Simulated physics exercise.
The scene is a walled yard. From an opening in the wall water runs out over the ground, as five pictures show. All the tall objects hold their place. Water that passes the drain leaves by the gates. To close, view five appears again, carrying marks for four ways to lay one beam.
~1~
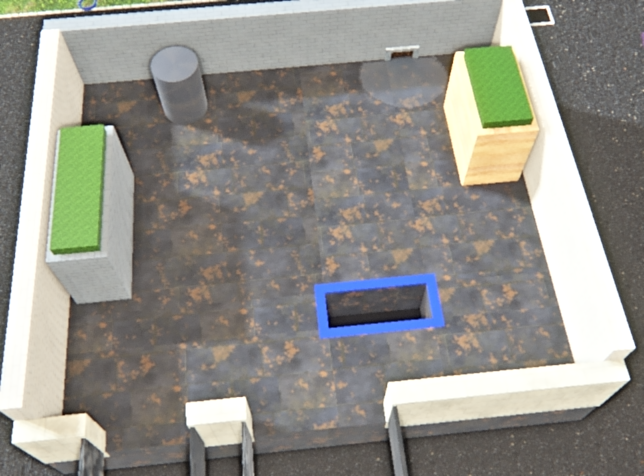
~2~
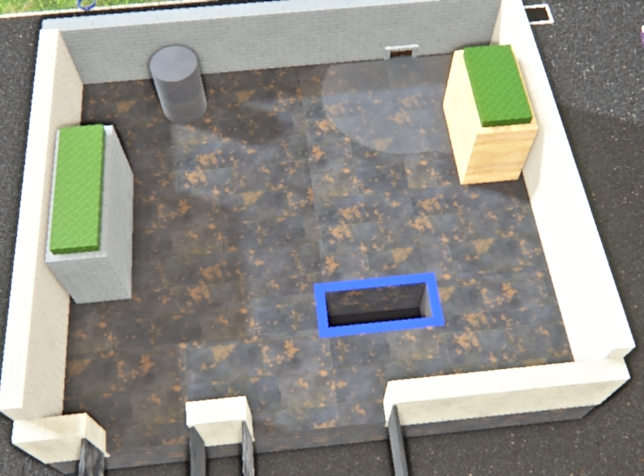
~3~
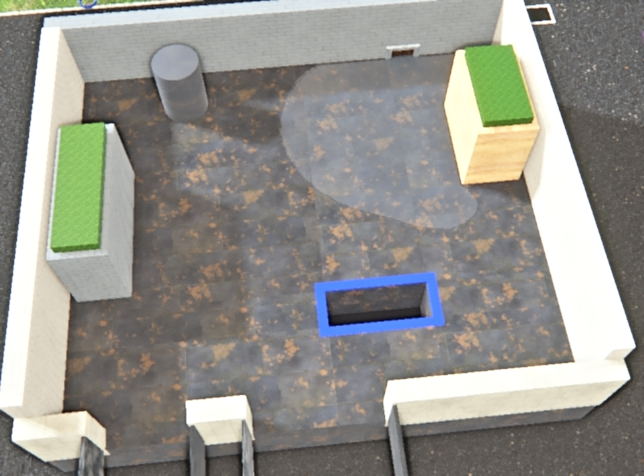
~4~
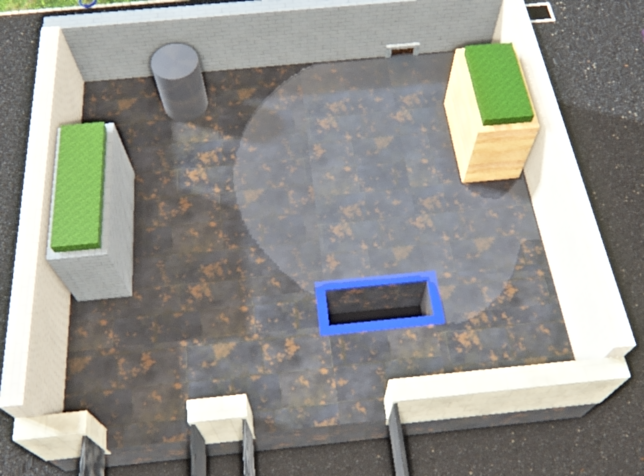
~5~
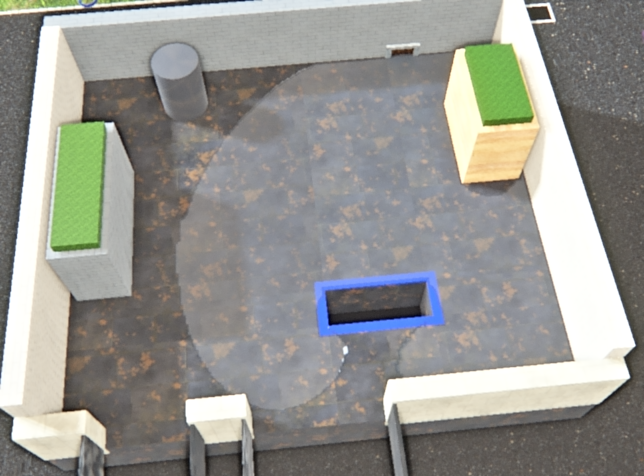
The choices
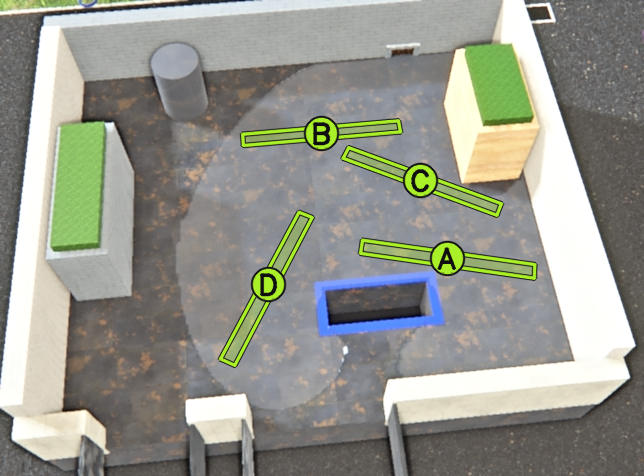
Walled yard with water spreading from the back wall across the speckled floor, reaching a blue-edged pit and passing around it.
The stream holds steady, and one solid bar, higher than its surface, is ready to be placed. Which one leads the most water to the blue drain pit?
Spot D.
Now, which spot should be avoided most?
It is C.
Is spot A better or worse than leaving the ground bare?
Worse.
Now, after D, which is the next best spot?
The answer is B.
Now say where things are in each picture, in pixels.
Outfall at (402, 53); blue drain pit at (378, 305); open gate at (152, 427); open gate at (318, 410); water covers 3 % of the ground and shows as far out as (371, 94); blue drain pit still dry.
Water covers 11 % of the ground and shows as far out as (409, 149); blue drain pit still dry.
Water covers 22 % of the ground and shows as far out as (432, 220); blue drain pit still dry.
Water covers 38 % of the ground and shows as far out as (477, 301); blue drain pit taking water.
Water covers 57 % of the ground and shows as far out as (226, 357); blue drain pit taking water.
On the marked copy, A from (361, 246) to (534, 271); B from (243, 139) to (399, 126); C from (345, 152) to (499, 209); D from (227, 362) to (305, 214).
With A, about 10 % of the stream runs into the blue drain pit, about 89 % out by the gates.
With B, about 33 % of the stream runs into the blue drain pit, about 66 % out by the gates.
With C, about 6 % of the stream runs into the blue drain pit, about 93 % out by the gates.
With D, about 47 % of the stream runs into the blue drain pit, about 53 % out by the gates.
